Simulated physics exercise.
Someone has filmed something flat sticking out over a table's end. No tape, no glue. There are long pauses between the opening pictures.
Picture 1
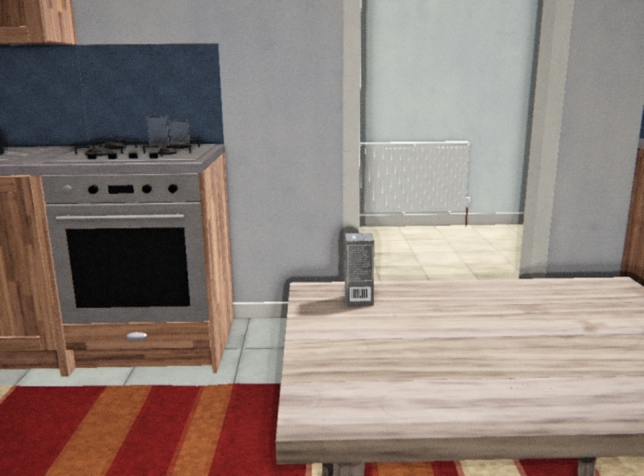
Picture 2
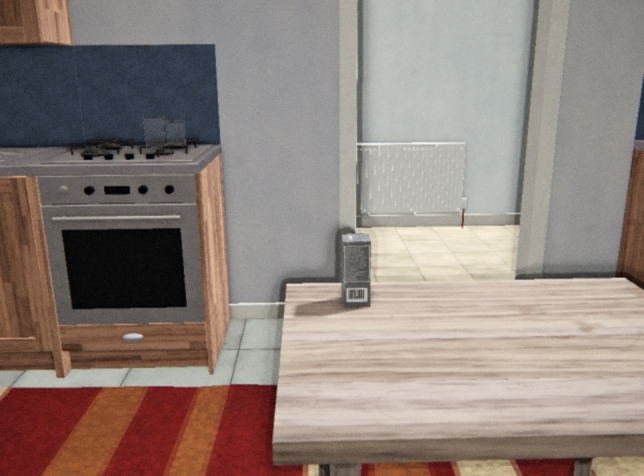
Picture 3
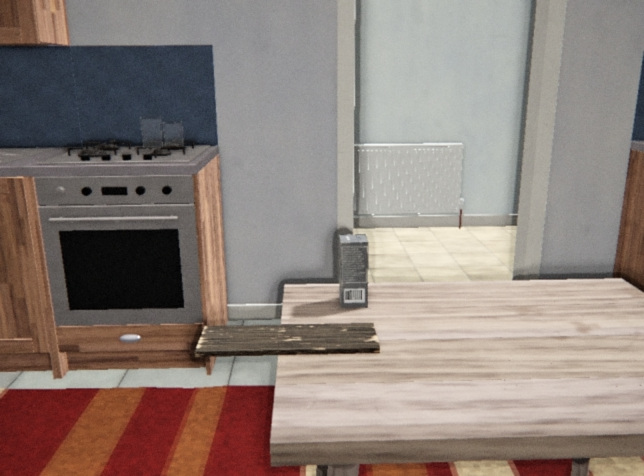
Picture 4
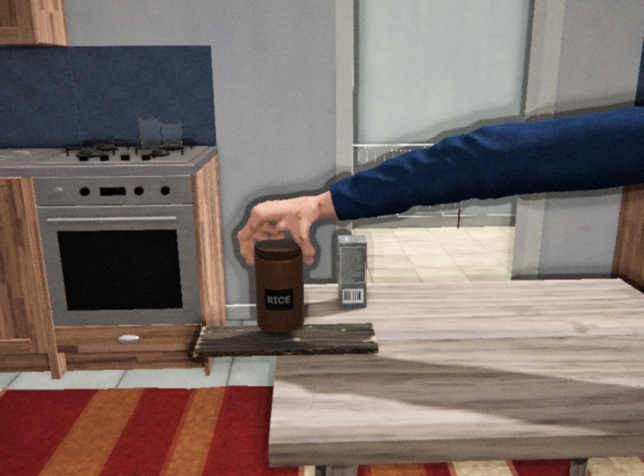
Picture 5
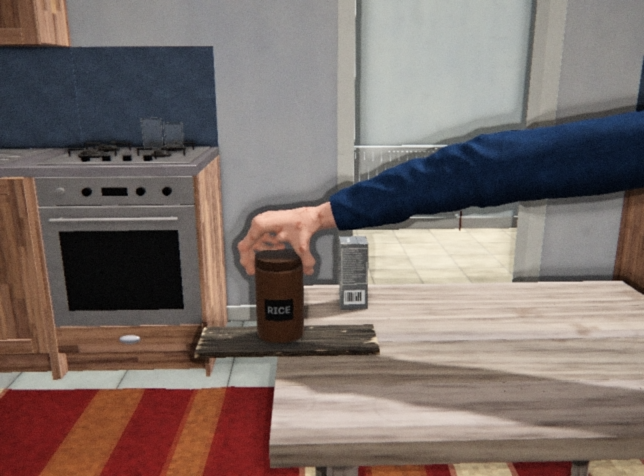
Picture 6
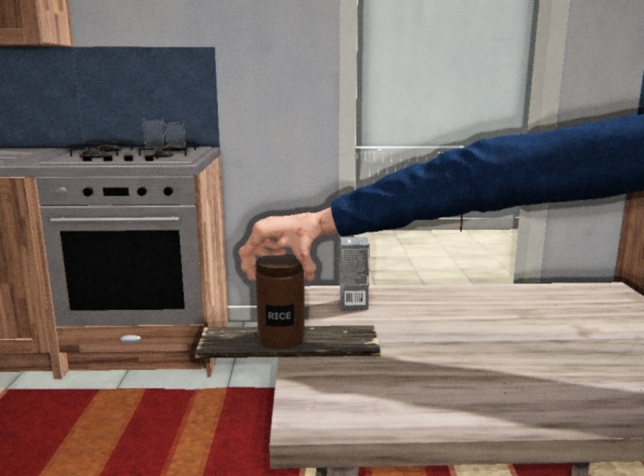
Hand in a blue sleeve lowering a brown rice jar slightly onto a dark board jutting off the table's left edge.
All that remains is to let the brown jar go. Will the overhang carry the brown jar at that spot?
The board keeps its balance.
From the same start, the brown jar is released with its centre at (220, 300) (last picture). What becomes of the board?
Then it tips off the edge.
Then, 0.80 s later than the last frame, all is still.
Then, 1.60 s later than the last frame, brown jar resting near (281, 301).
When it is over, all 3 as before. End places, in pixels of the last picture, brown jar near (281, 301). The board stays on the table.
